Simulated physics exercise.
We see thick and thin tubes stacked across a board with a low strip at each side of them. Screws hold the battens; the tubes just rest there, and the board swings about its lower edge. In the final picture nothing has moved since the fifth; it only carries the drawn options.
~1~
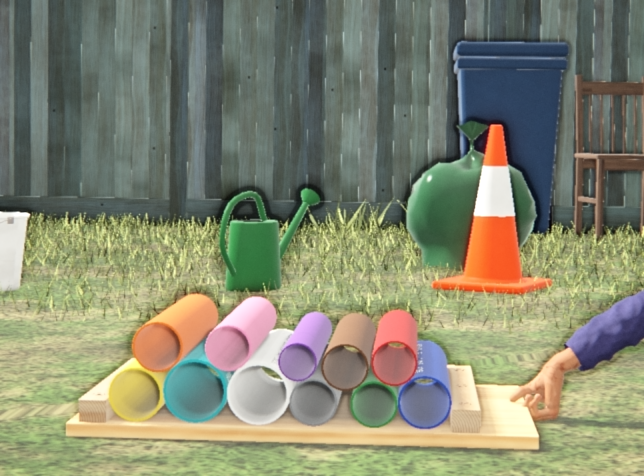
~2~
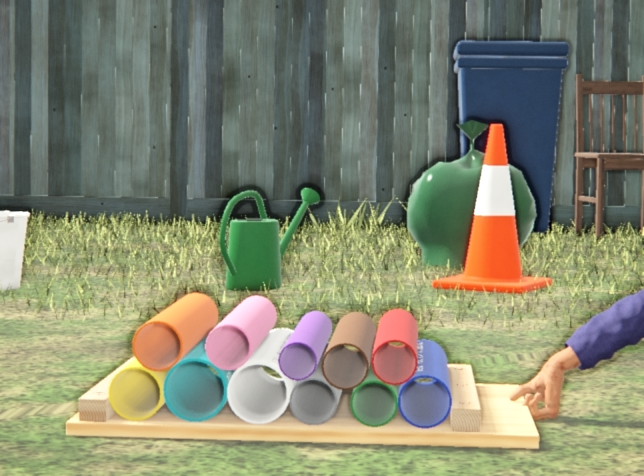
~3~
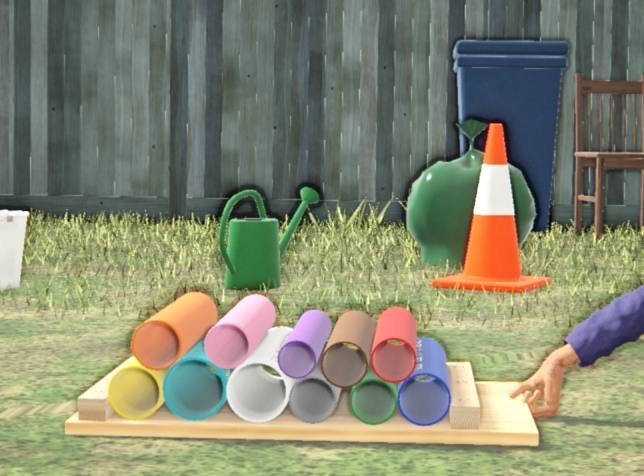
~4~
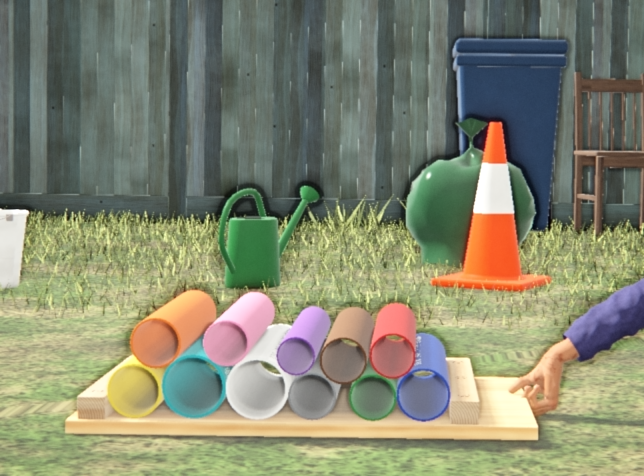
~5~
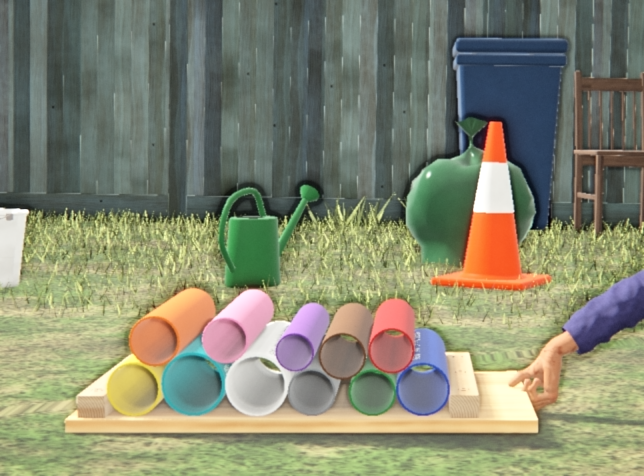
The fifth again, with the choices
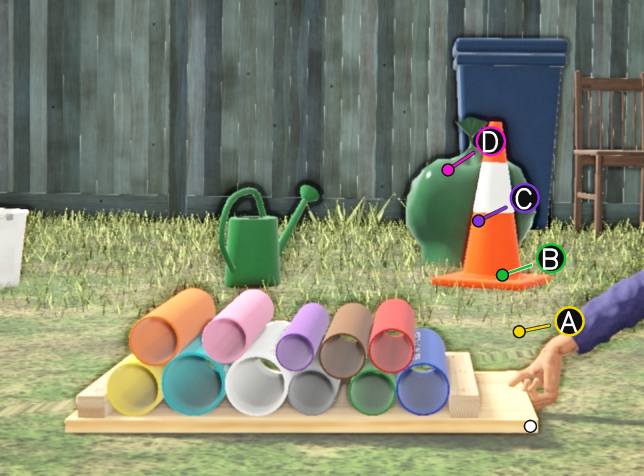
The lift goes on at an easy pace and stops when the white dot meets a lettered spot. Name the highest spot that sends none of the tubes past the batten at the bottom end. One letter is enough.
Stop at B.
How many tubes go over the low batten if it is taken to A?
With A, none.
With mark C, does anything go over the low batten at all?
At C: Yes.
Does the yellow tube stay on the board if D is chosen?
The yellow tube: Yes.
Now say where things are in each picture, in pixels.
Board (311, 398); yellow tube (136, 394); turquoise tube (195, 391), in the first frame.
Turquoise tube (195, 390); white tube (258, 393), in the second frame.
Board (310, 396); green tube (374, 402); blue tube (424, 399); orange tube (157, 345), in the third frame.
Board (310, 393); yellow tube (134, 391); turquoise tube (194, 387), in the fourth frame.
Board (310, 389); yellow tube (134, 389); turquoise tube (193, 384), in the fifth frame.
On the marked copy, A at (519, 332); B at (503, 275); C at (479, 221); D at (448, 170); the white dot at (530, 427).
Taking B. A third of the way, board at 14°.
Two thirds of the way, board at 20°.
When it is over, board at 20°, none over the low batten.
As for the rest, A none over the low batten; C one over the low batten (orange); D five over the low batten.
